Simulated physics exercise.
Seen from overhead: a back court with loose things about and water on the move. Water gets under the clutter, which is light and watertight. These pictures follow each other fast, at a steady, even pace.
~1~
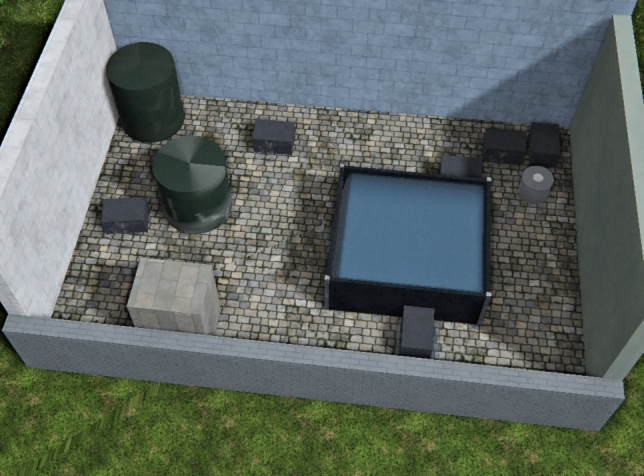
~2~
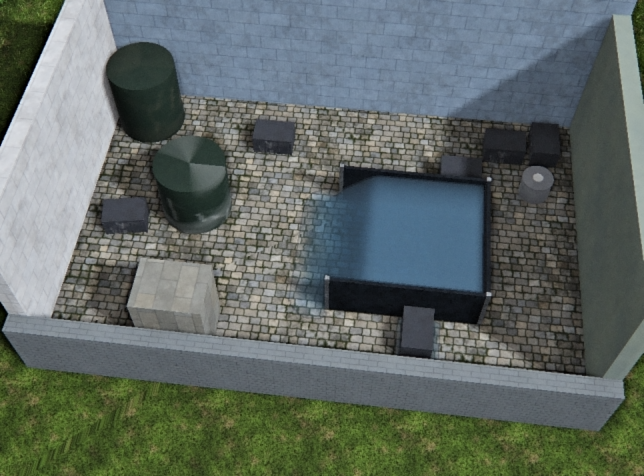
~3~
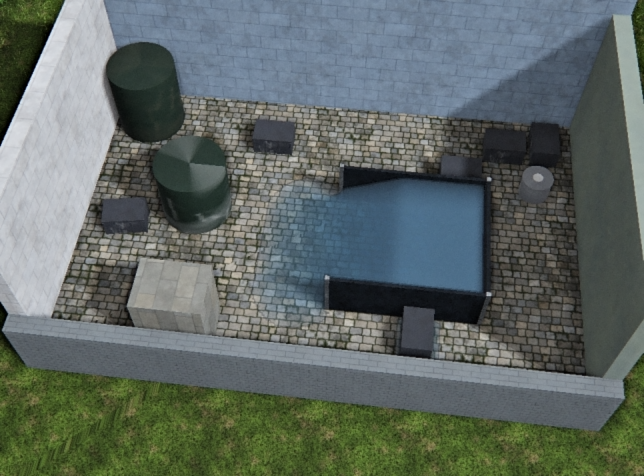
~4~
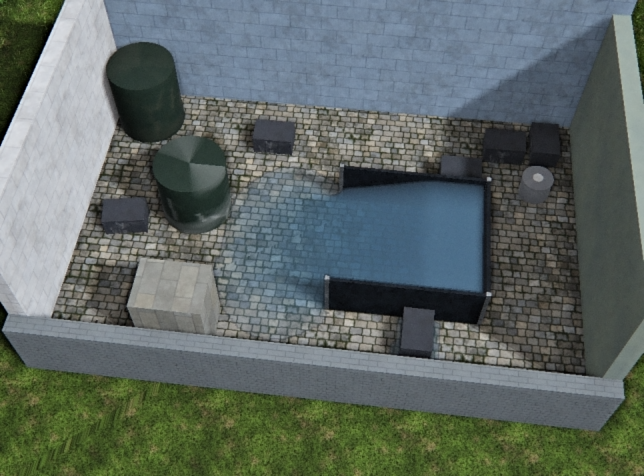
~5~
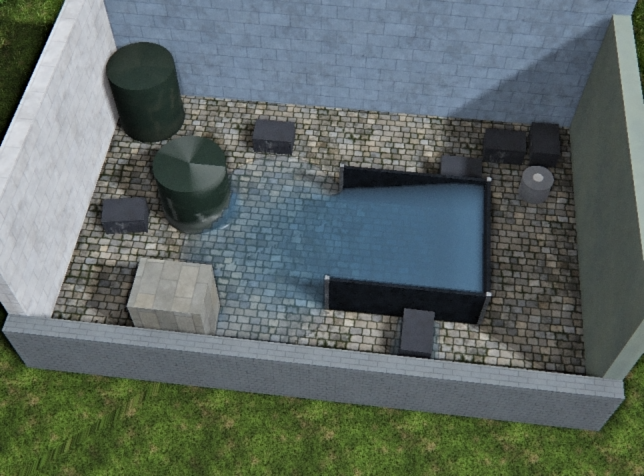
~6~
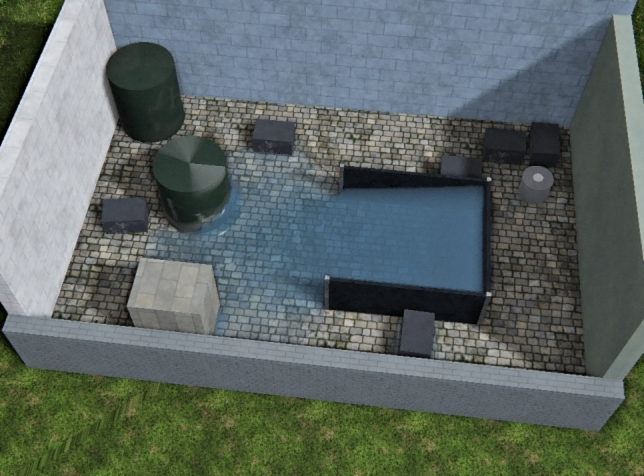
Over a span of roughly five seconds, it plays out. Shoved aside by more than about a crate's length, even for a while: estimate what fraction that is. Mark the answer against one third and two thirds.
Fewer than a third of them.
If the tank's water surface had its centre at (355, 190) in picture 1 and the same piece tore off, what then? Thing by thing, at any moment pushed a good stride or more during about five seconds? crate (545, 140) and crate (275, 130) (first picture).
Fell short, travelled that far.
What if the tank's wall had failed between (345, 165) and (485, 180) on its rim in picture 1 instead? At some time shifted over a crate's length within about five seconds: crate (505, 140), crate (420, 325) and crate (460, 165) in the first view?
Lab note - in sequence: Travelled far enough; did not travel far; travelled far enough.
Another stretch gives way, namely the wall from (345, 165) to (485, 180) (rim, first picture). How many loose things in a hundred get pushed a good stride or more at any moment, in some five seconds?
I'd guess around 90 percent of them.
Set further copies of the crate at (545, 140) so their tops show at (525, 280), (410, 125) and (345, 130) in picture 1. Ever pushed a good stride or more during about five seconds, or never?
First remains in place, second remains in place, third remains in place.
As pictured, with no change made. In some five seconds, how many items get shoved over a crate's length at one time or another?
That comes out at 2.
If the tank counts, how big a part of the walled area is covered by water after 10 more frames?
Estimate: Close to 55 in a hundred.
A moment on, 0 of 7 are well off their spots; 0 afloat.
Next, 0 of 7 are well off their spots; 0 afloat.
Later, 1 of 7 are well off their spots; 1 afloat.
In the end, 2 of 7 are well off their spots, and 2 have been at some point; 1 afloat.
